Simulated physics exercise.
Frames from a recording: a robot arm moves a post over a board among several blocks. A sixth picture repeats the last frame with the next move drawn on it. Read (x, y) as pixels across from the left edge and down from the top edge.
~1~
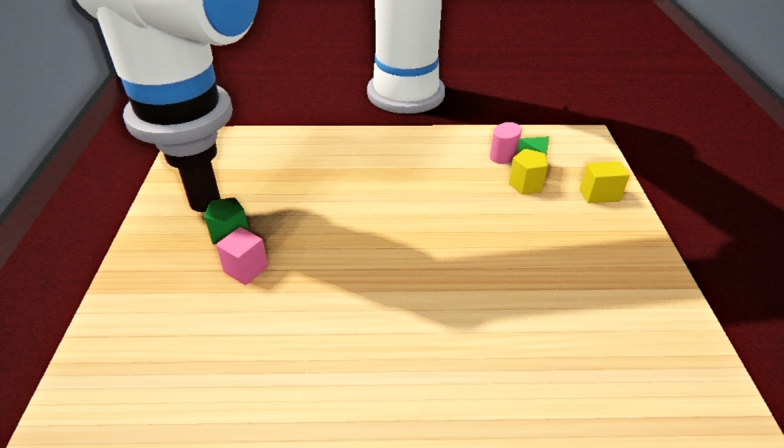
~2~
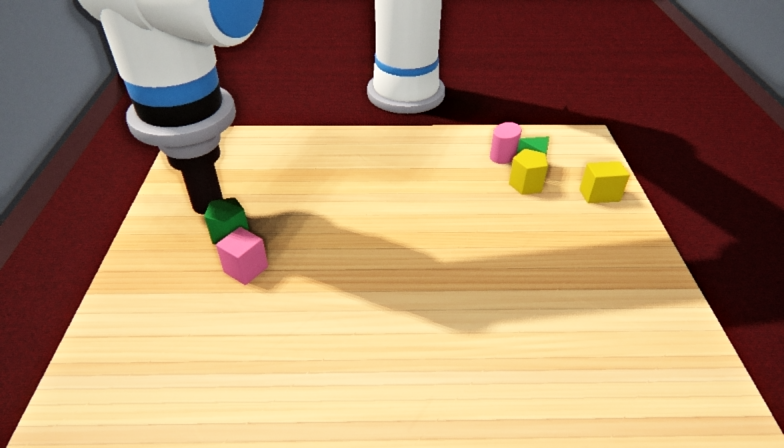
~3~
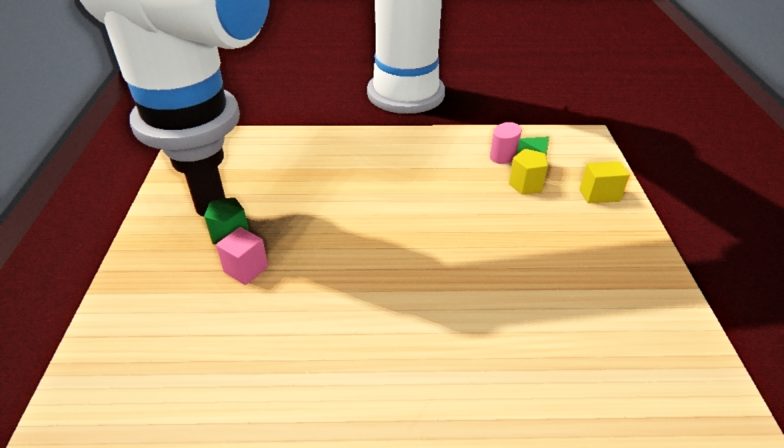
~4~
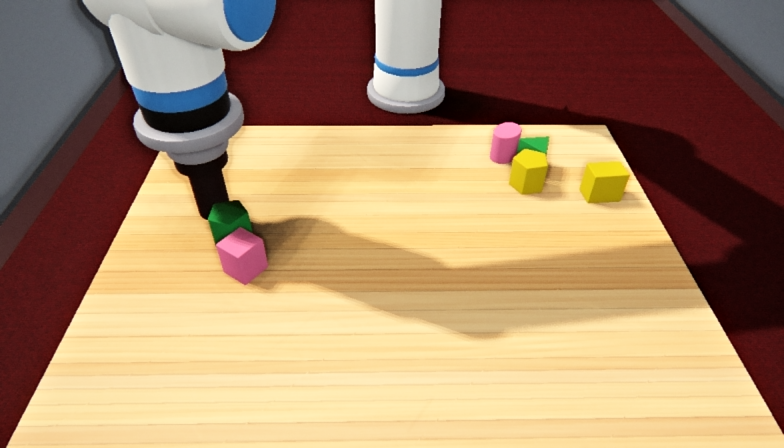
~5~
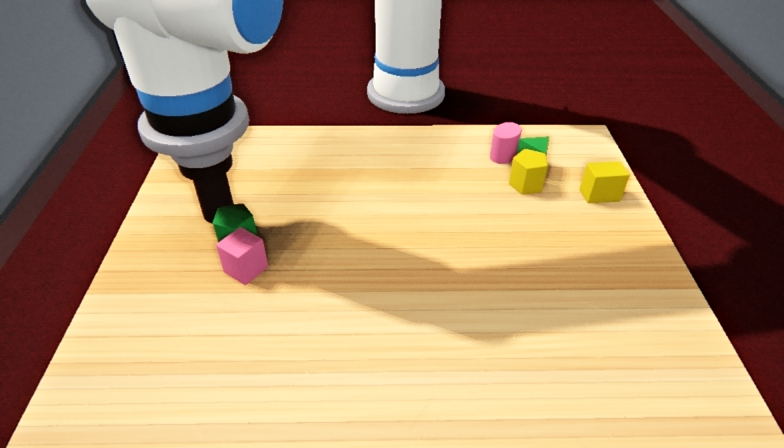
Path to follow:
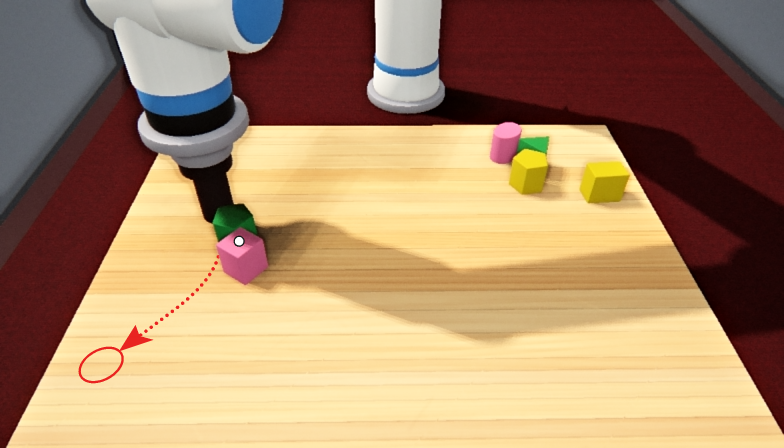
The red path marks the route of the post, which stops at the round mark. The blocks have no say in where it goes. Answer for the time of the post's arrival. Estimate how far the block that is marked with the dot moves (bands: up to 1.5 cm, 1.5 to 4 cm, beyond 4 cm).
Answer: 1.5 to 4 cm.
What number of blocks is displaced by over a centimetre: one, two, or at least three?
Blocks moved: Two.
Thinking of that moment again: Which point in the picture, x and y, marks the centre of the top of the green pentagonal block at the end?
The middle of its upper face will lie at (244, 237).
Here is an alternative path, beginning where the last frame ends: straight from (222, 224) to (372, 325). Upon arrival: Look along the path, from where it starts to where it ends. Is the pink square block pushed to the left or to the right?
The shift is rightward.
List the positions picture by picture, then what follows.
In the first picture, post tip at (206, 203); block tops, green pentagonal block at (224, 208); pink square block at (239, 241).
In the second picture, post at (208, 205); blocks unchanged.
In the third picture, post at (212, 208); blocks unchanged.
In the fourth picture, post at (215, 211); green pentagonal block at (227, 211).
In the fifth picture, post at (220, 214); green pentagonal block at (232, 215); pink square block at (239, 241).
Path on the board, from (222, 224) via (214, 268) and (168, 315), ending at (101, 364); the dot is on the pink square block.
On the path given first. One third of the way, post at (211, 258); green pentagonal block at (244, 237), turned 60° anticlockwise; pink square block at (263, 256), turned 15° clockwise.
Two thirds of the way, post at (163, 306); green pentagonal block at (244, 237), turned 60° anticlockwise; pink square block at (263, 256), turned 15° clockwise.
At the end, post at (95, 355); green pentagonal block at (244, 237), turned 60° anticlockwise; pink square block at (263, 256), turned 15° clockwise.
